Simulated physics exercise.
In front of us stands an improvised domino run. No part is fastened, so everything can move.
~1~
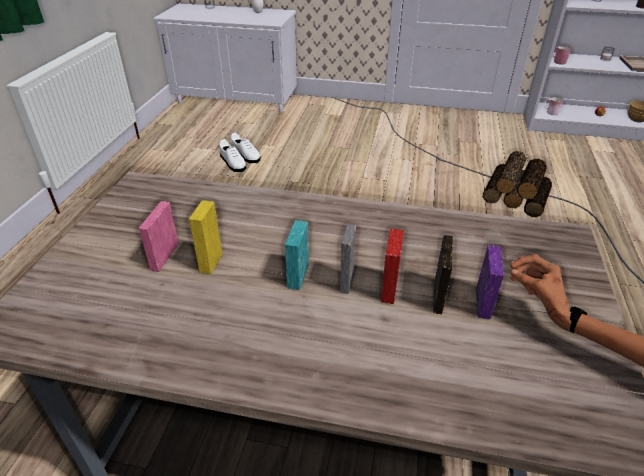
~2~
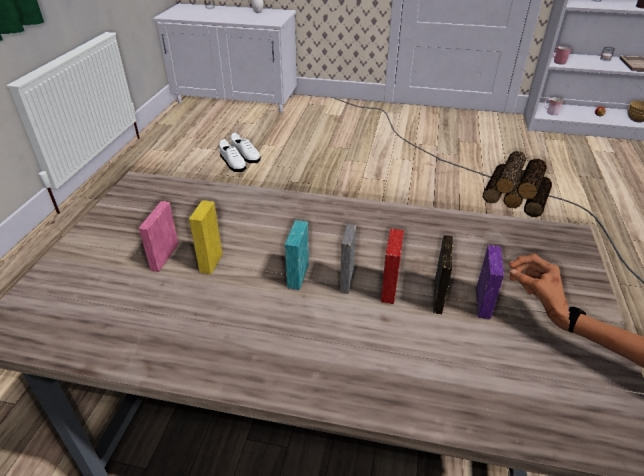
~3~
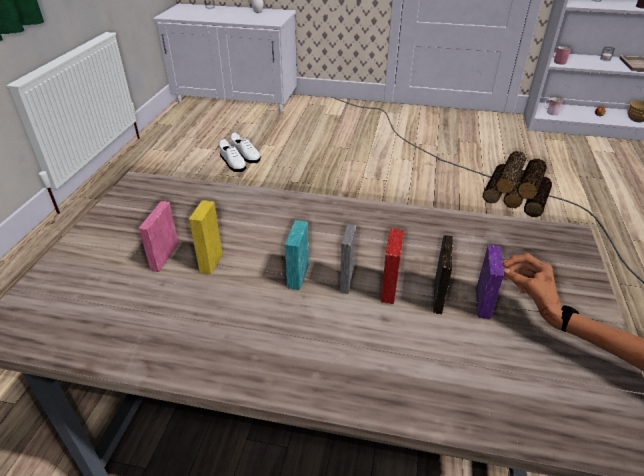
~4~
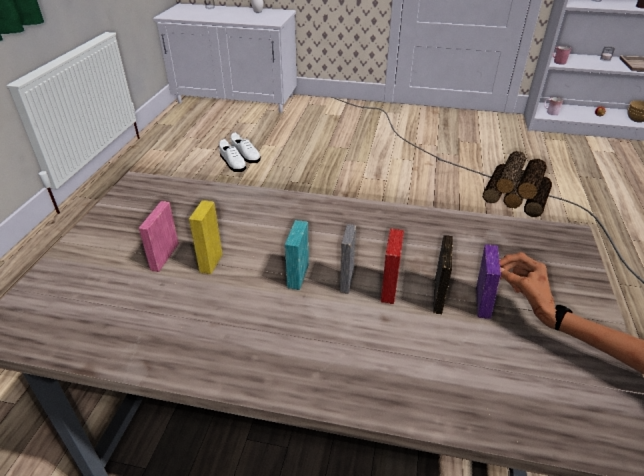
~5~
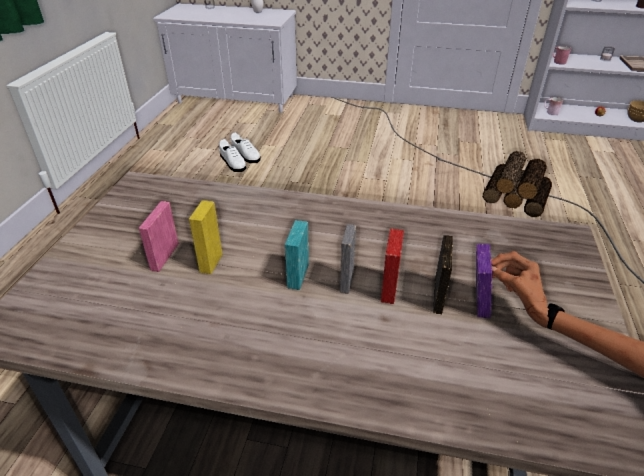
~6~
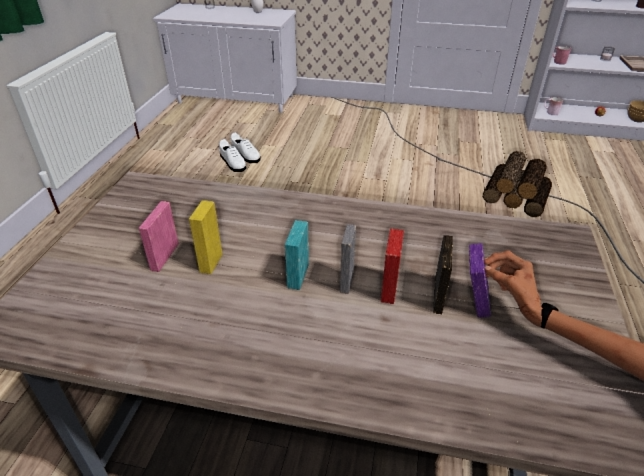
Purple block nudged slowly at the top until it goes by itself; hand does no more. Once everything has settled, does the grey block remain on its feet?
No, the likely result is a fall.
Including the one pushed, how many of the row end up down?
All told, the number is 5.
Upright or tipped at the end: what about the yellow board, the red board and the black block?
The yellow board remains standing; the red board goes down; the black block goes down.
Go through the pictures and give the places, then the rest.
The first frame shows grey block (348, 260); black block (443, 275).
The second frame shows red board (392, 267); turquoise board (297, 255).
The third frame shows black block (443, 275); yellow board (207, 238).
The fourth frame shows purple block 3° over; red board (392, 267); turquoise board (297, 255).
The fifth frame shows purple block 10° over; black block (443, 275); yellow board (207, 238).
The sixth frame shows purple block 17° over; grey block (348, 260); red board (392, 267).
Then, 0.30 s on from there, purple block 68° over; black block turned 44° from how it was put; red board turned 11° from how it was put.
Then, 0.40 s on from there, purple block 76° over; grey block turned 16° from how it was put near (340, 258); black block turned 65° from how it was put; red board turned 42° from how it was put.
Then, 0.60 s on from there, purple block 78° over; grey block turned 75° from how it was put near (316, 270); red board on its side; black block turned 74° from how it was put.
Then, 0.70 s on from there, purple block 78° over; grey block on its side near (314, 271); turquoise board on its side; red board on its side.
In the end, toppled on the table, black block, red board, turquoise board and grey block; yellow board unmoved. At the end, from the last picture's camera, grey block near (312, 275).
